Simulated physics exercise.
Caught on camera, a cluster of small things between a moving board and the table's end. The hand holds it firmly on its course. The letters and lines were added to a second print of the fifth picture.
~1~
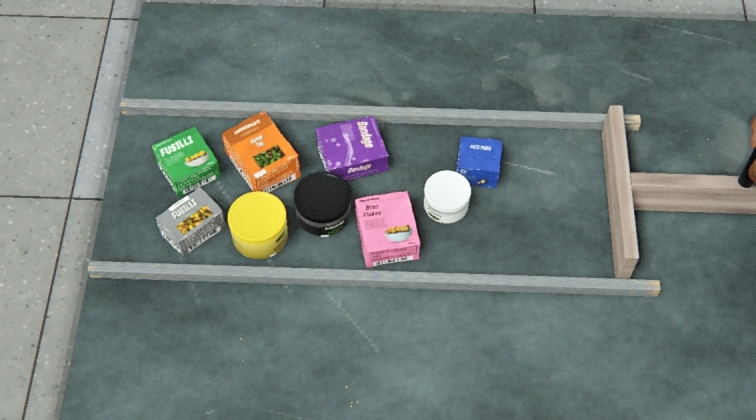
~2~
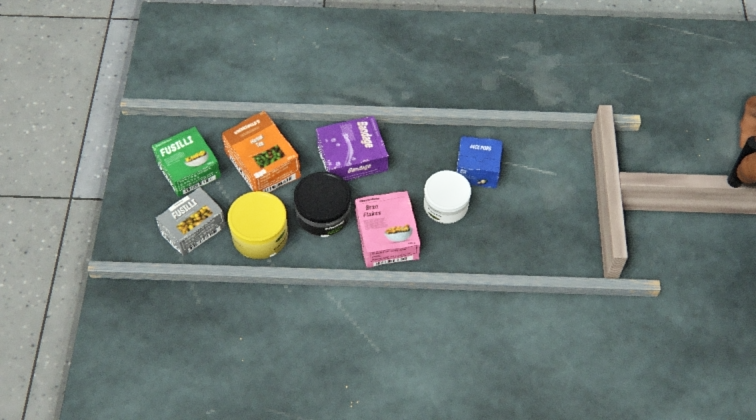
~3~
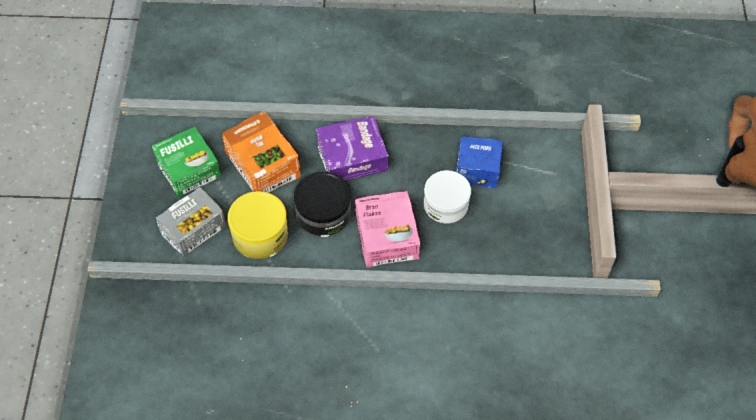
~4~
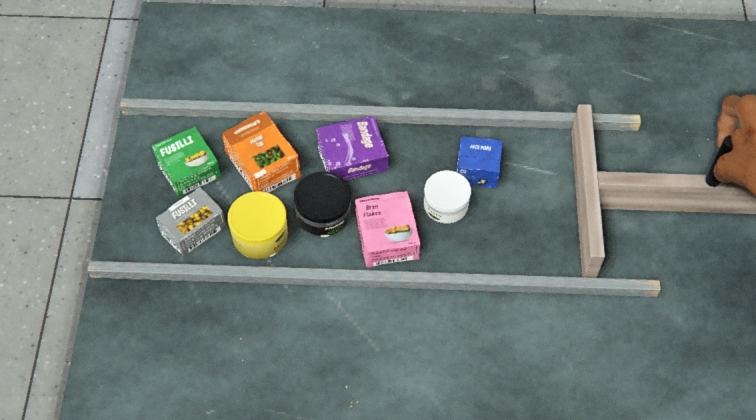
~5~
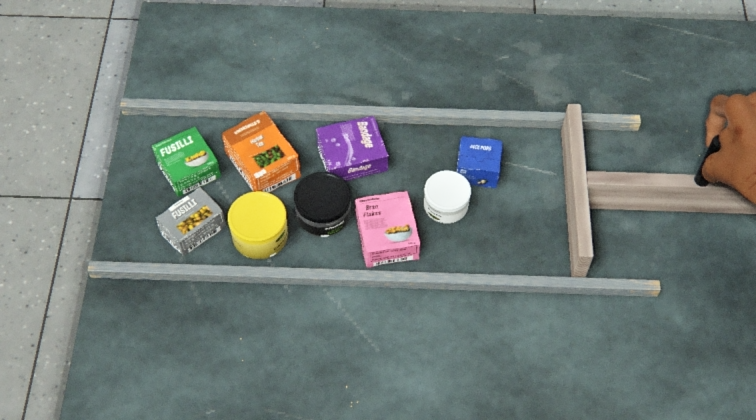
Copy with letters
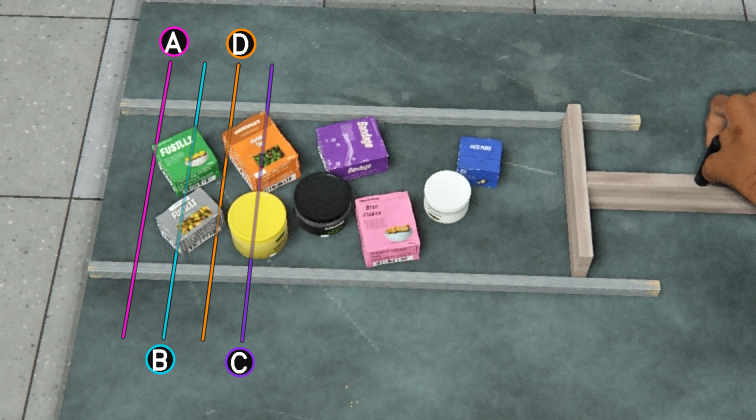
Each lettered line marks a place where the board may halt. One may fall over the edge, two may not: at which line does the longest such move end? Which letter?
Line C.
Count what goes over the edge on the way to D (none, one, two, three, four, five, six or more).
Three.
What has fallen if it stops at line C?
The green packet.
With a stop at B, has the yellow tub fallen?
Yes.
On the copy, A at (149, 189); B at (186, 190); C at (258, 192); D at (222, 191).
On C. First, board (465, 173); blue box (434, 161); white tub (433, 197).
Then, board (351, 169); green packet (165, 164); orange packet (215, 150).
Finally, board (261, 166); green packet over the edge; orange packet (130, 144); one fallen.
By contrast, A drops six; B drops four; D drops three.
